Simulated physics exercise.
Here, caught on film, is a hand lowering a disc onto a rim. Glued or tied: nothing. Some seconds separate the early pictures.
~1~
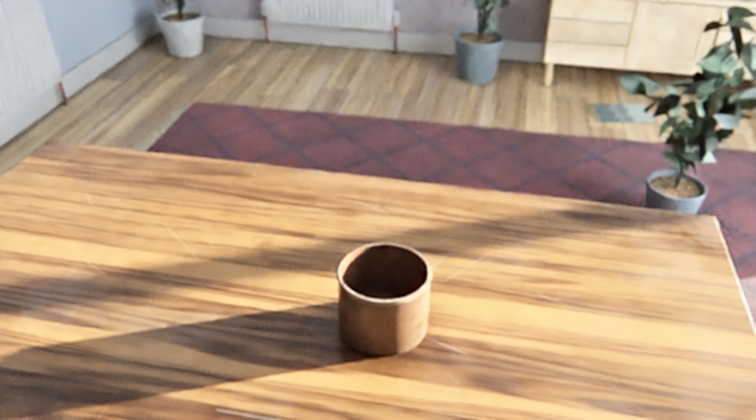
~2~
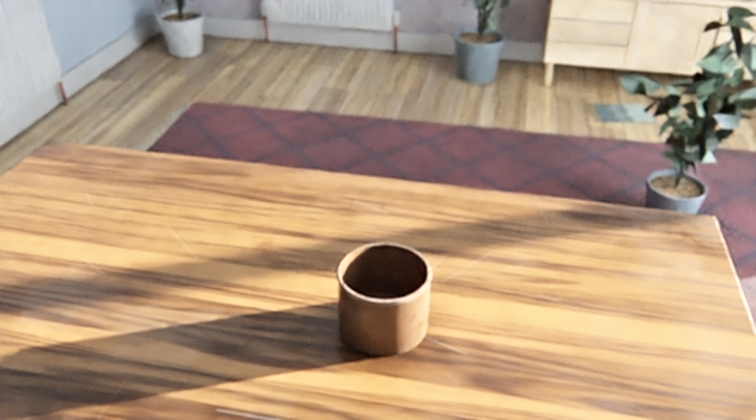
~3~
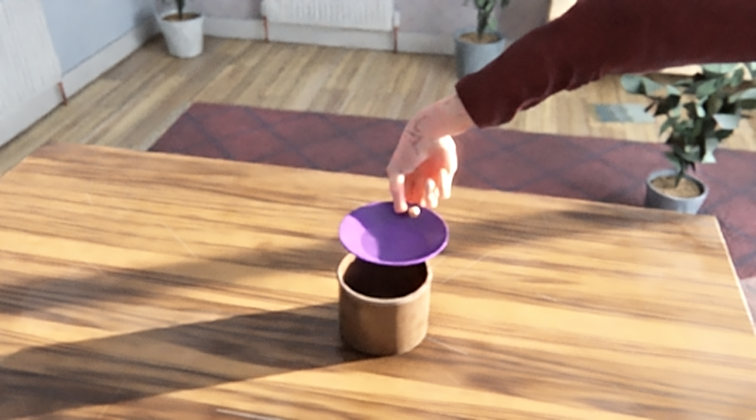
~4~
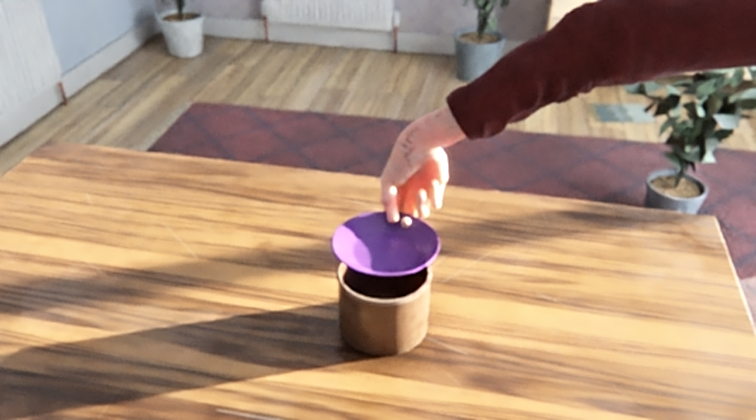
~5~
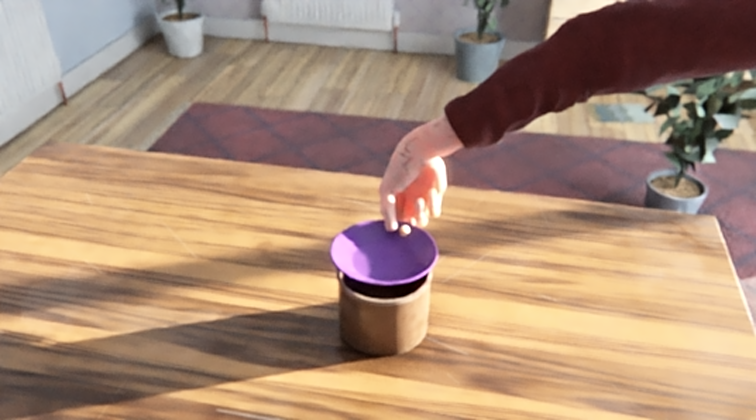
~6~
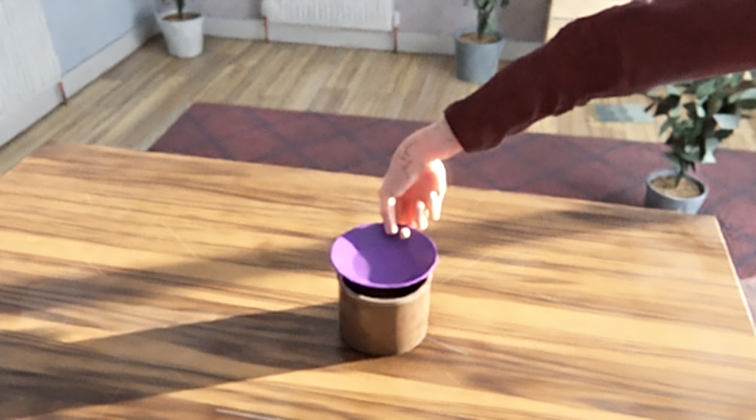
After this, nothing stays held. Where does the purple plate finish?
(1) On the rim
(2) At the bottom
On the rim (1).
Then, 0.10 s after the last picture, purple plate moving near (384, 264).
At rest, the purple plate covers the opening, near (384, 264).
